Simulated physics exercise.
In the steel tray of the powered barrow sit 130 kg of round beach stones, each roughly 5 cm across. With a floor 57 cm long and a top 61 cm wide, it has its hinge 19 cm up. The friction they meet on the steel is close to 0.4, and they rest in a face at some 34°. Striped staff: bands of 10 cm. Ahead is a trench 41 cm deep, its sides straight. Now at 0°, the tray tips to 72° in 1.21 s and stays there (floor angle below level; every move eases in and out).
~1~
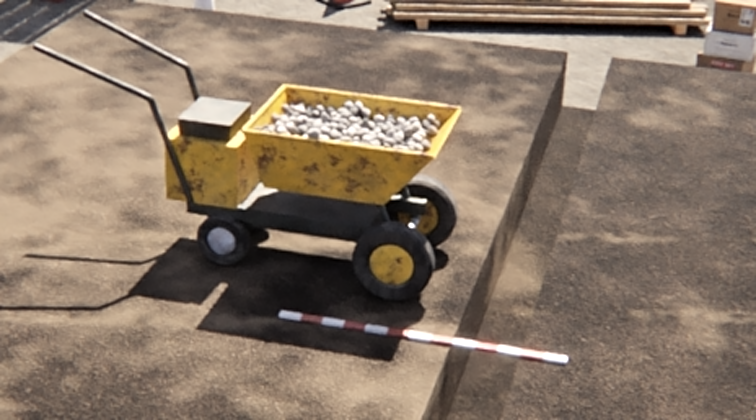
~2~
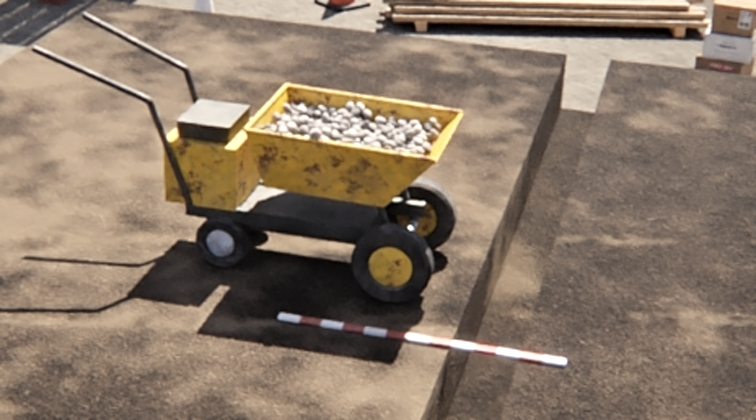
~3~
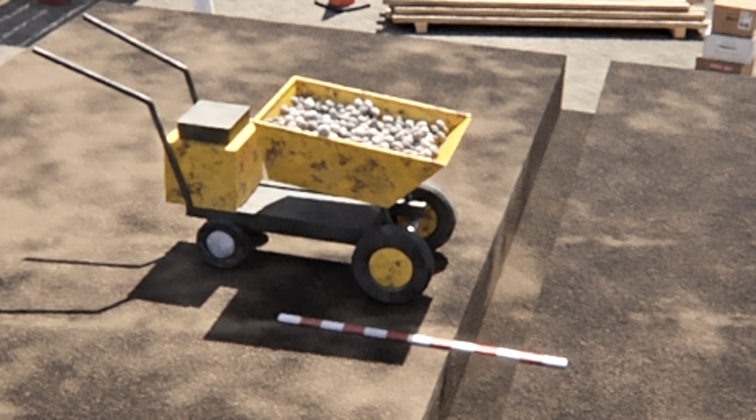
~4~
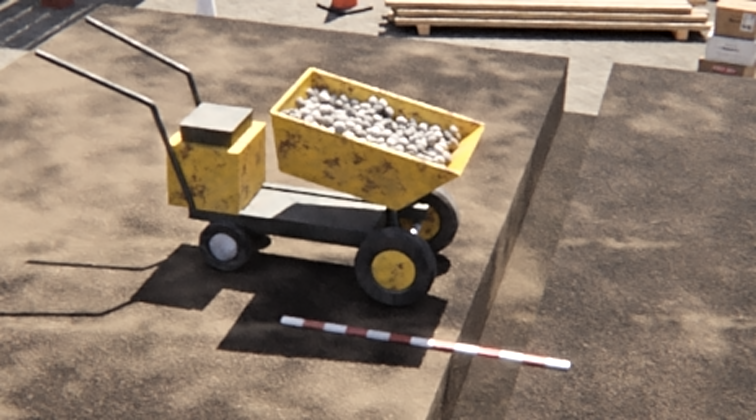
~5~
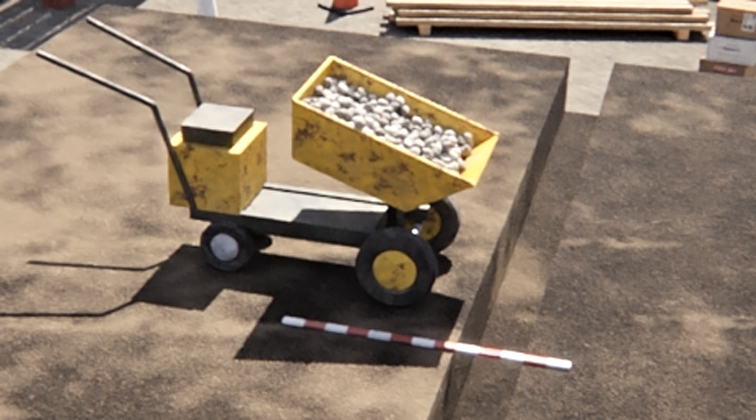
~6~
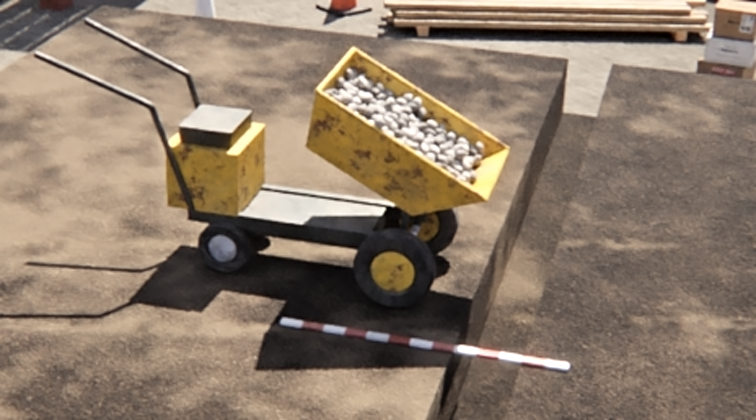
At first, a yellow powered barrow stands beside a trench, its level tray filled with round pale stones, a red-and-white striped staff lying in front. The tray then begins to tilt, its left end rising off the dark chassis. It keeps lifting to a clear rightward slant, the stones still inside.
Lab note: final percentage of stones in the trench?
Approx. 19 %.
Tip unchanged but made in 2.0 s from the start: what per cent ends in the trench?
It'd be some 25 per cent.
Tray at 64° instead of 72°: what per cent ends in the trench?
In that case near 30 per cent.
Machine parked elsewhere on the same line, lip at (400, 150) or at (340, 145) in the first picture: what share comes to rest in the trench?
Result: Close to 50 then close to 90 per cent.
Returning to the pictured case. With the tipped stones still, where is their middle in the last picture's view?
Near (599, 304).
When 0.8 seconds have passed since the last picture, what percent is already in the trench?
Something like 0 in a hundred.
Then, 0.4 s after the last picture the floor is at 61°, 100 % in the tray; the foremost stones are at (533, 236).
Then, 0.8 s after the last picture the floor is at 72°, 44 % in the tray, 1 % in the trench, 55 % past the trench; the foremost stones are at (655, 314).
Then, 1.1 s after the last picture the floor is at 72°, 12 % in the tray, 7 % in the trench, 82 % past the trench; the foremost stones are past the picture's edge.
Then, 3.1 s after the last picture the floor is at 72°, 0 % in the tray, 19 % in the trench, 81 % past the trench; the foremost stones are past the picture's edge.
